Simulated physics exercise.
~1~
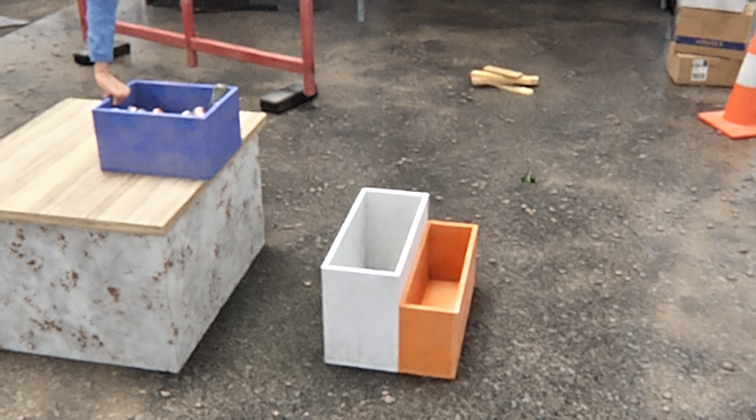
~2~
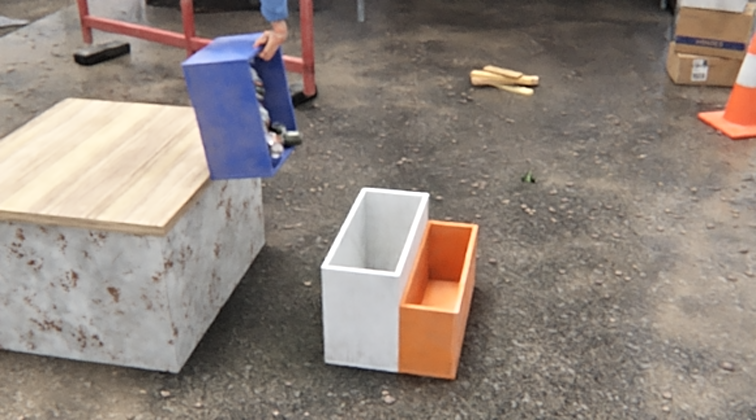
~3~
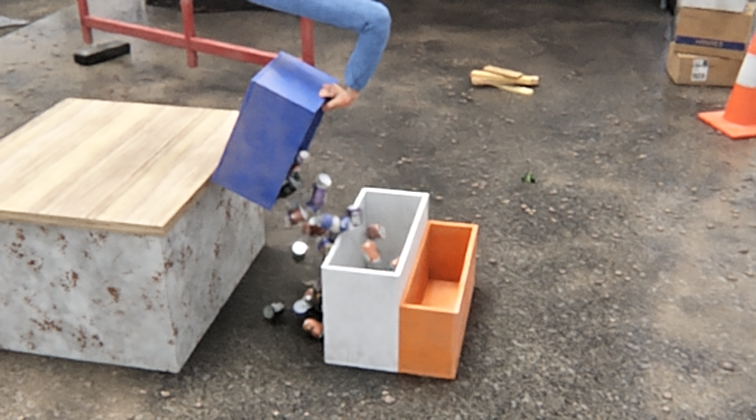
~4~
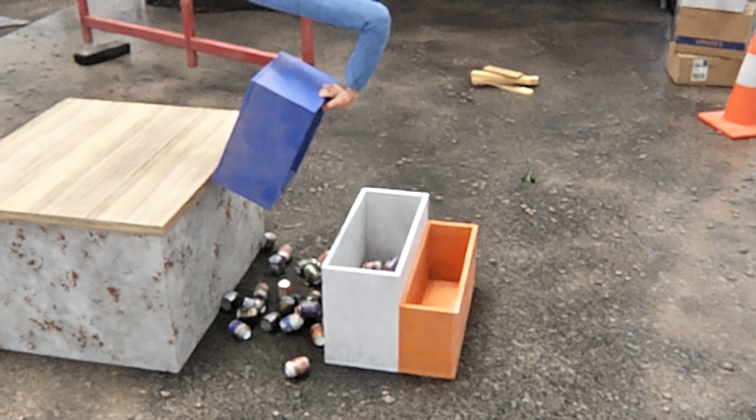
On wet, gravelly pavement, a hand tipped a blue crate of mini cans off the edge of a wood-topped bench toward a white tote and an orange tub, and some dropped into the tote, but most ended up scattered on the ground before it.
